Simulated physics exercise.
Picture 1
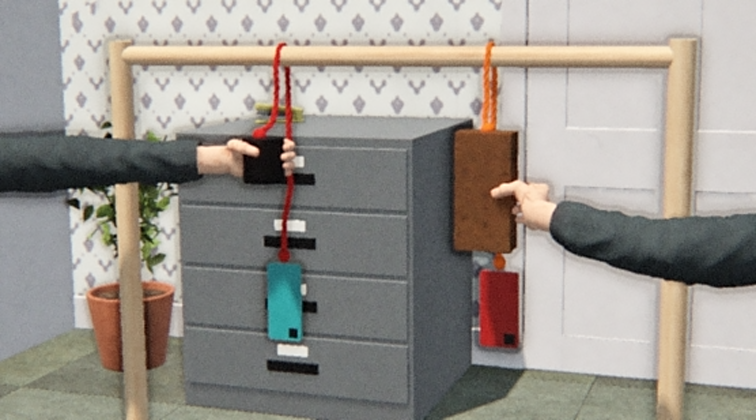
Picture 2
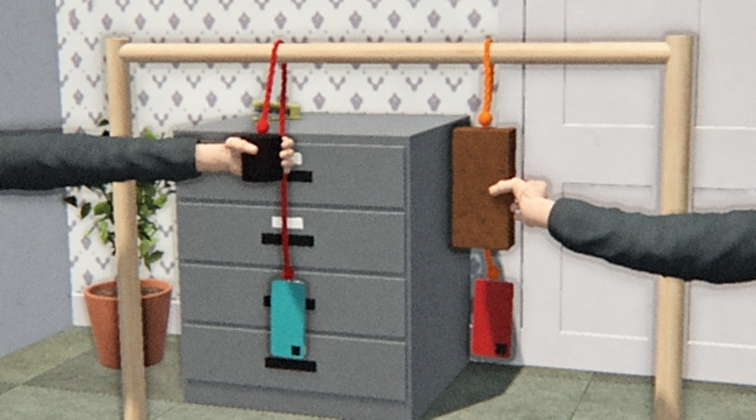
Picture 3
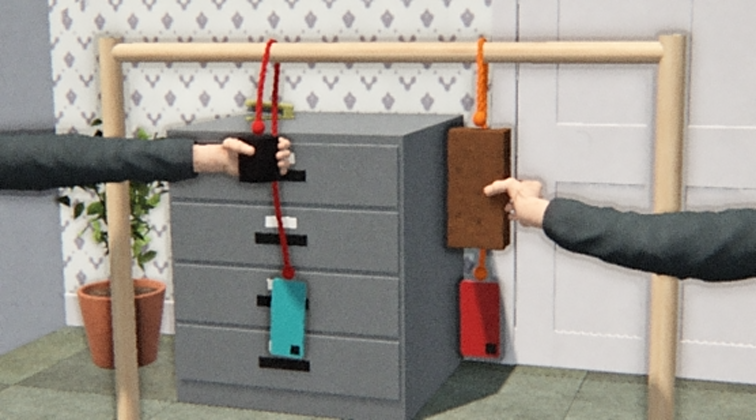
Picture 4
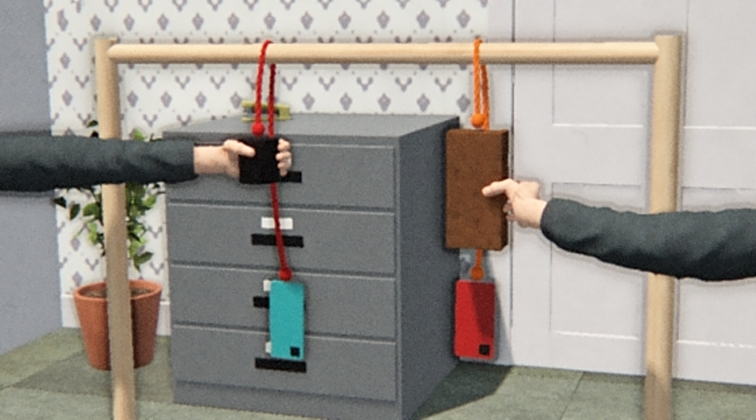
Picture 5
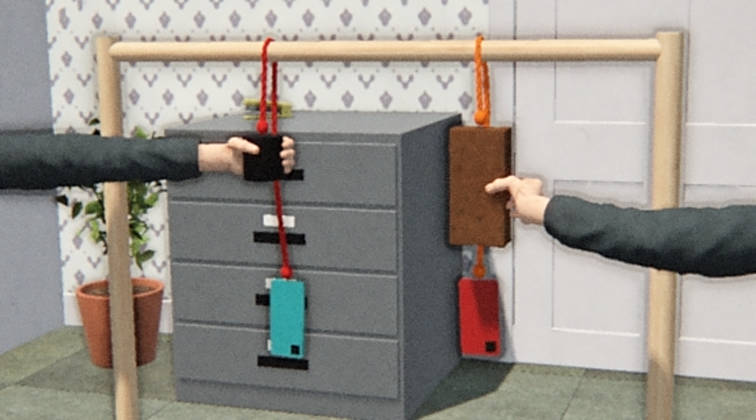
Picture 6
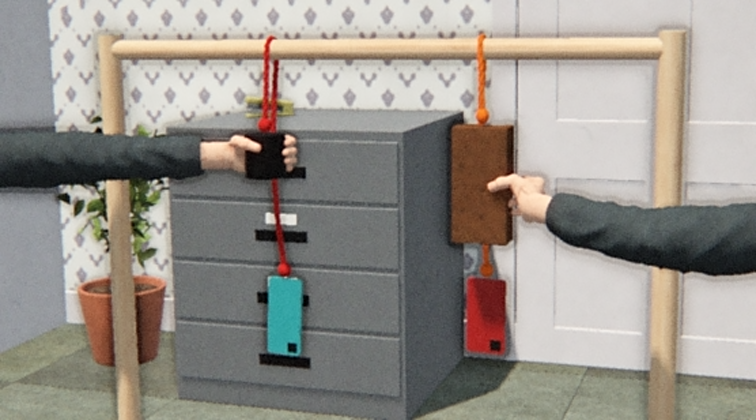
Two hands hold a black block and a brown block beside hanging phones, barely moving.
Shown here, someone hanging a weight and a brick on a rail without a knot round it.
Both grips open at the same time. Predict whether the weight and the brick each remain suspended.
As I see it, most likely the weight ends up lower than it started, most likely the brick ends up lower than it started.
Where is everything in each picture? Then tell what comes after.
In the first frame, weight (264, 160); brick (486, 191); left phone (285, 302); right phone (500, 309).
In the second frame, weight (262, 158); brick (484, 188).
In the third frame, weight (259, 158); brick (480, 188).
In the fourth frame, weight (259, 160); brick (478, 189).
In the fifth frame, weight (263, 158); brick (481, 186).
In the sixth frame, weight (265, 156); brick (483, 184); left rope only laid over the rail; right rope only laid over the rail.
Then, 0.44 s after the last picture, weight dropping near (275, 379); brick on the floor.
Then, 0.74 s after the last picture, weight on the floor; brick on the floor.
At rest, weight on the floor; brick on the floor. The weight runs down to the floor and the brick drops.
